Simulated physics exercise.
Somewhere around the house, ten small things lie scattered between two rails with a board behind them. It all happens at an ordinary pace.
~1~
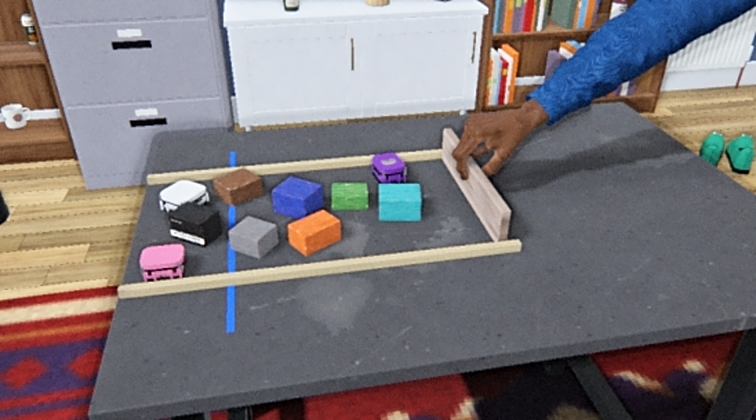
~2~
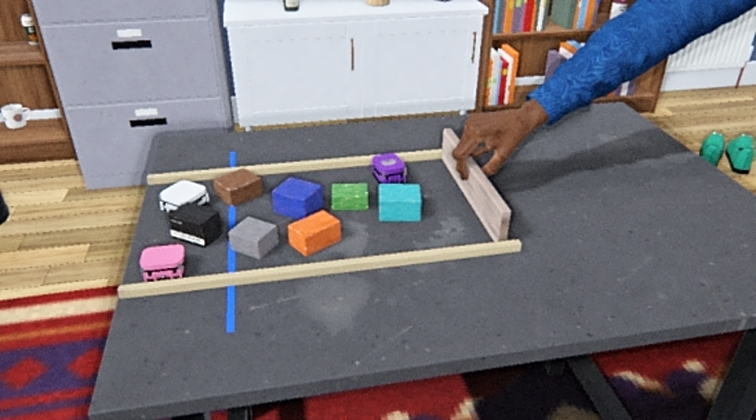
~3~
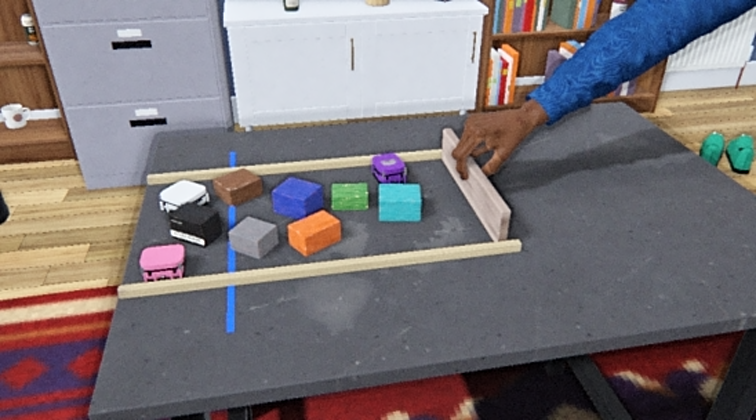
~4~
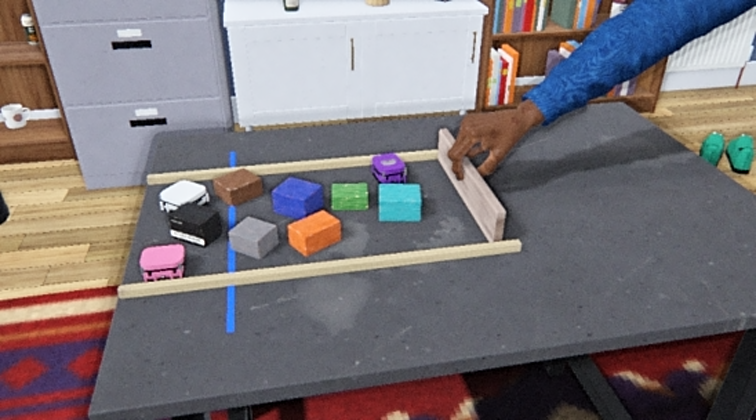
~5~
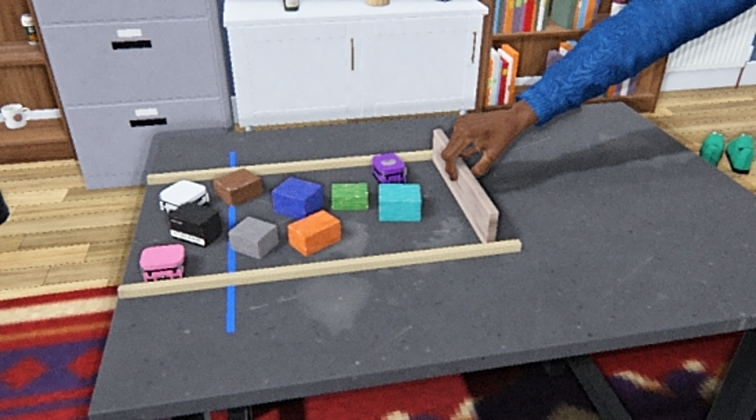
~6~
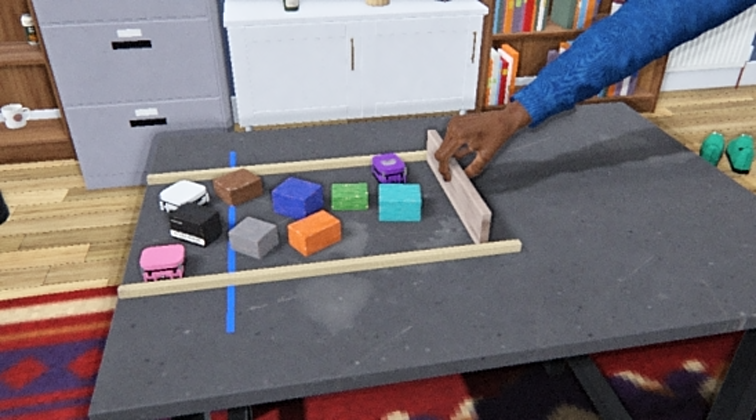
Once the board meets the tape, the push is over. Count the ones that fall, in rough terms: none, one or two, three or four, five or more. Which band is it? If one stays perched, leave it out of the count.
Mind you, the pieces that take the plunge come to zero.
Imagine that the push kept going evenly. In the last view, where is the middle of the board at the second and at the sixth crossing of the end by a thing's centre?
Its middle is near (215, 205) and then near (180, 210).
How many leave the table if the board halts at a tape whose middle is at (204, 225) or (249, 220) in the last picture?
Result, try by try: 3, 0.
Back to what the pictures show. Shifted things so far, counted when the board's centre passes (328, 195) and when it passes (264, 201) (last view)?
In order, the tallies are 5 and 9.
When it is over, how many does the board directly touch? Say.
That number would be 4.
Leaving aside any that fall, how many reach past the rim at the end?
The total would be 3.
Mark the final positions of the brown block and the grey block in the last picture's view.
In the last picture the first middle sits at (185, 187) and the other at (182, 249).
Soon after, none off yet; pink case at rest near (164, 264); white case at rest near (185, 199); black box at rest near (196, 225).
In the end, the number that fall off is zero.
